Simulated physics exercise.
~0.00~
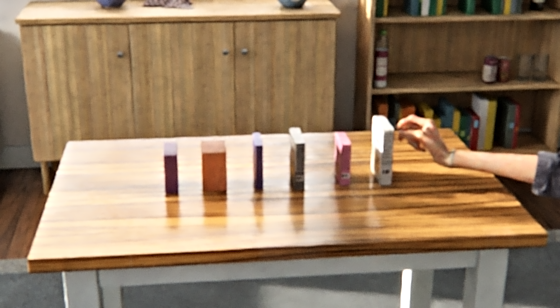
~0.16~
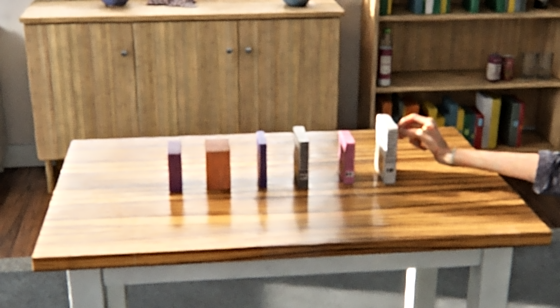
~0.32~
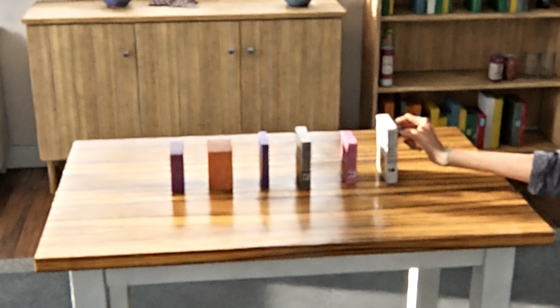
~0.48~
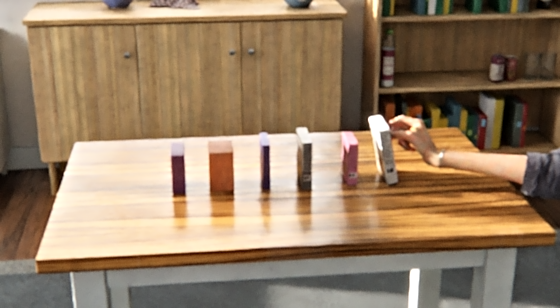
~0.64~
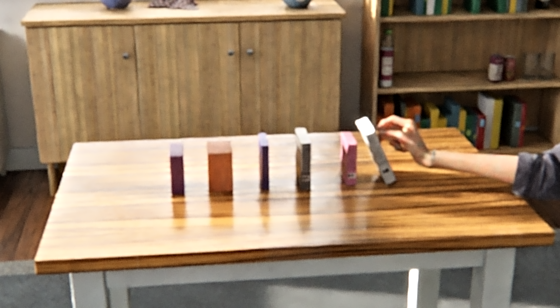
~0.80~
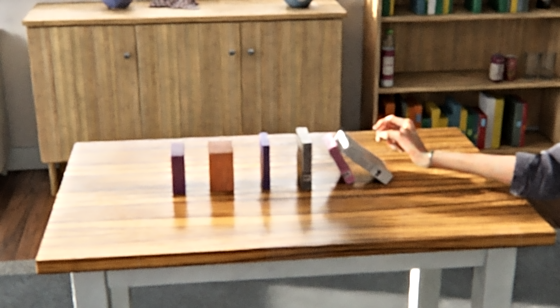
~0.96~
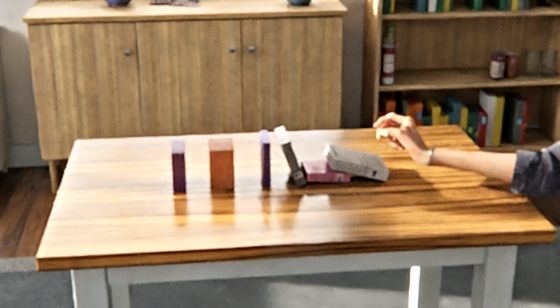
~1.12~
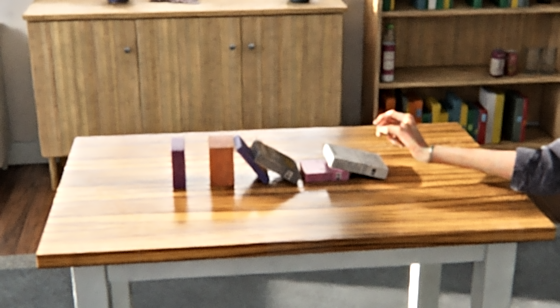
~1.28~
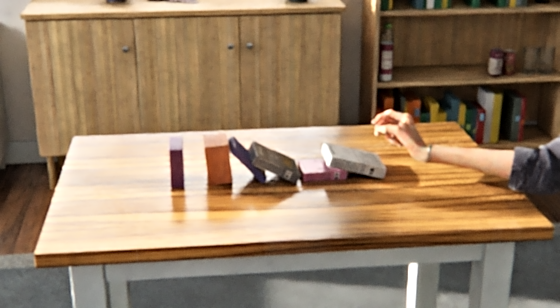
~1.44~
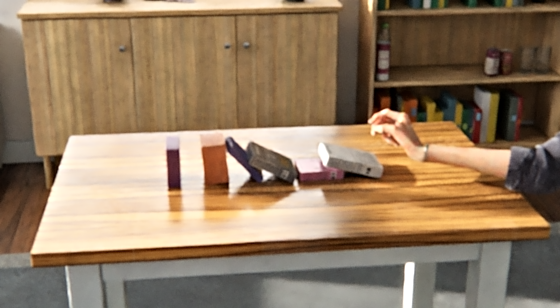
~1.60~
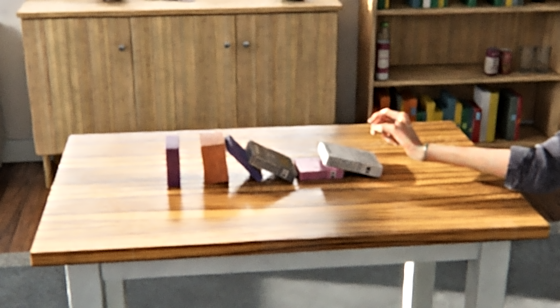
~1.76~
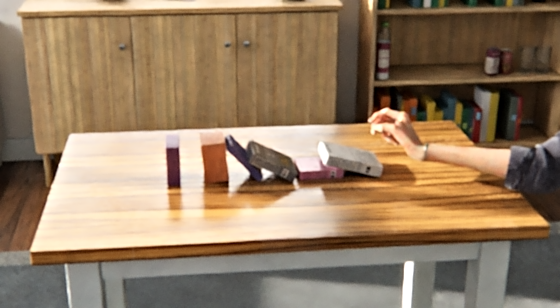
On a wooden table, a hand slowly tips the white packet at the right end of a row of six upright blocks, and it topples left, knocking down the pink and grey packets; the blue block ends leaning on the slightly tilted orange one, while the purple block stays standing.
